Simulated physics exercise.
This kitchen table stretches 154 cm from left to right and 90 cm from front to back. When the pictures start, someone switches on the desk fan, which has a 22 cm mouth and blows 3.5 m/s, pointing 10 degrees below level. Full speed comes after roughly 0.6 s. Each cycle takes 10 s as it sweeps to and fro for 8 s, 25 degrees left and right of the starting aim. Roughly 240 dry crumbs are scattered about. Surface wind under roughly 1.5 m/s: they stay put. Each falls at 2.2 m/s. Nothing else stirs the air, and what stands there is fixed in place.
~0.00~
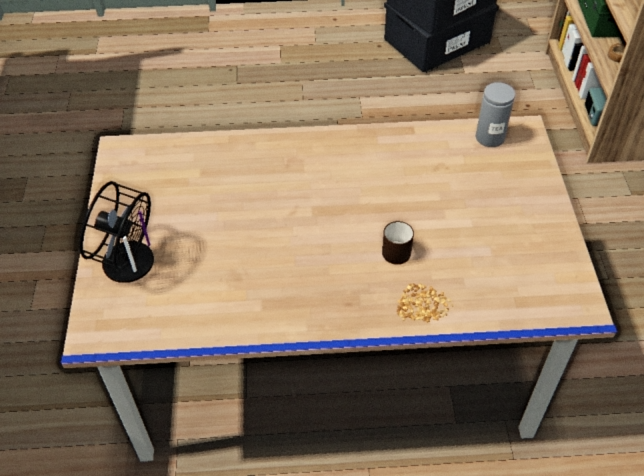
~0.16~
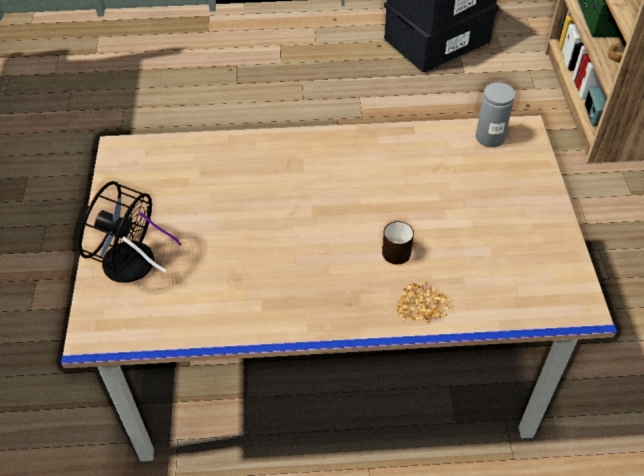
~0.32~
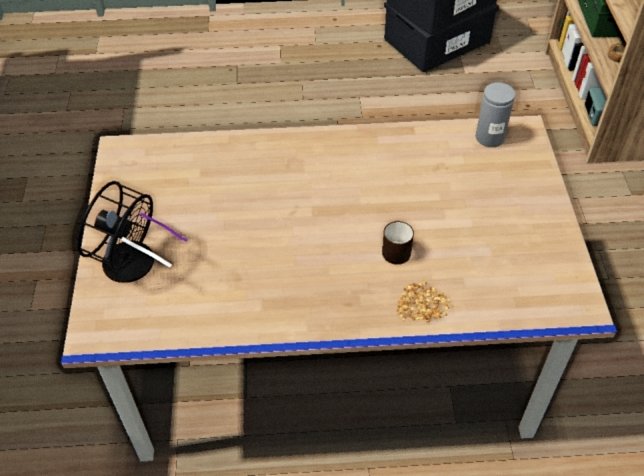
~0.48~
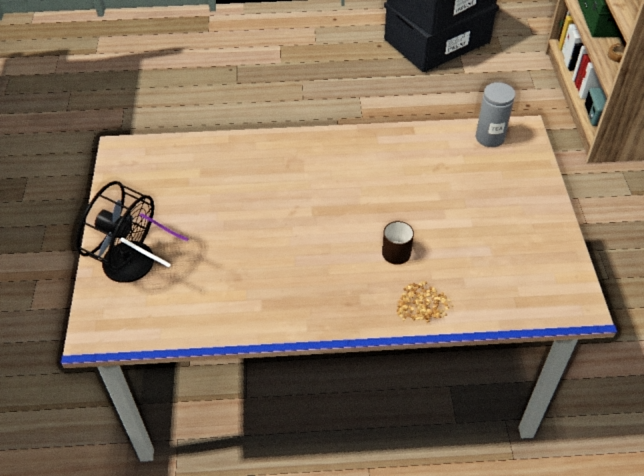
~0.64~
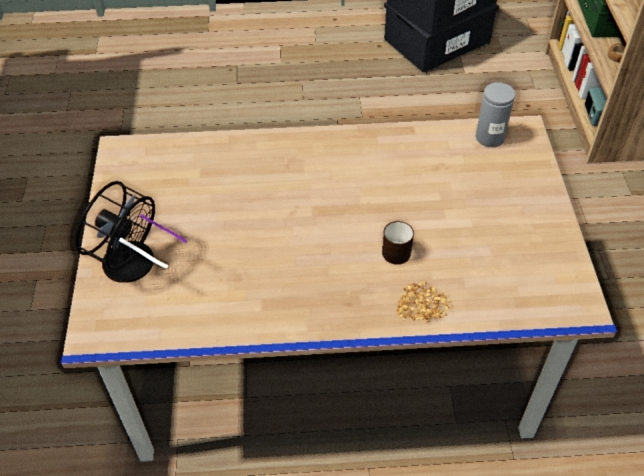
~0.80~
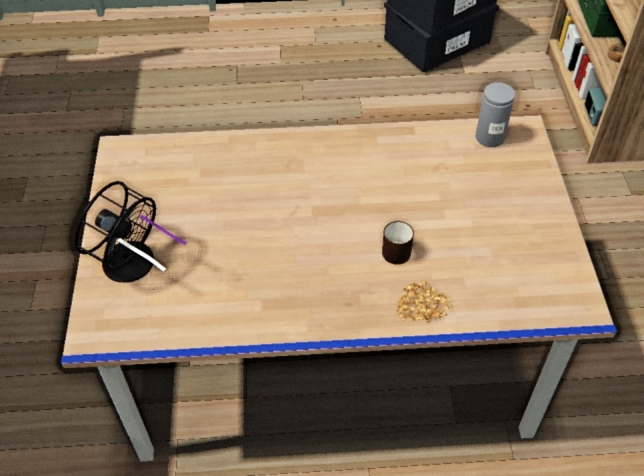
On a wooden kitchen table with a blue front edge, a desk fan at the left started up, its ribbons lifting and its head turning slightly frontward, while the mug, jar and golden crumbs stayed still.
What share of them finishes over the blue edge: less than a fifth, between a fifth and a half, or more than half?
Between a fifth and a half.
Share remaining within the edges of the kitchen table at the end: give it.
Around 0 in a hundred remain.
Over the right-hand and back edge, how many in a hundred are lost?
Estimate: Right-hand ~ 70 %; back ~ 0 %.
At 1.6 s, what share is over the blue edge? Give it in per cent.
I'd put it at some 30 %.
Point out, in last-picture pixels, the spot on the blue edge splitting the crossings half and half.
The middle crossing sits close to (536, 337) in the last picture.
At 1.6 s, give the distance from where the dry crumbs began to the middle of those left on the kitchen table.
It works out to close to 50 cm.
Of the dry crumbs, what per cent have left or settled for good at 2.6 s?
90 per cent.
After 1.6 s the count stands so, 31 % are over the blue edge; the middle of those left on the top is near (590, 290).
After 2.6 s the count stands so, 31 % are over the blue edge.
After 4.4 s the count stands so, 31 % are over the blue edge.
After 8.0 s, at the end, 32 % are over the blue edge.
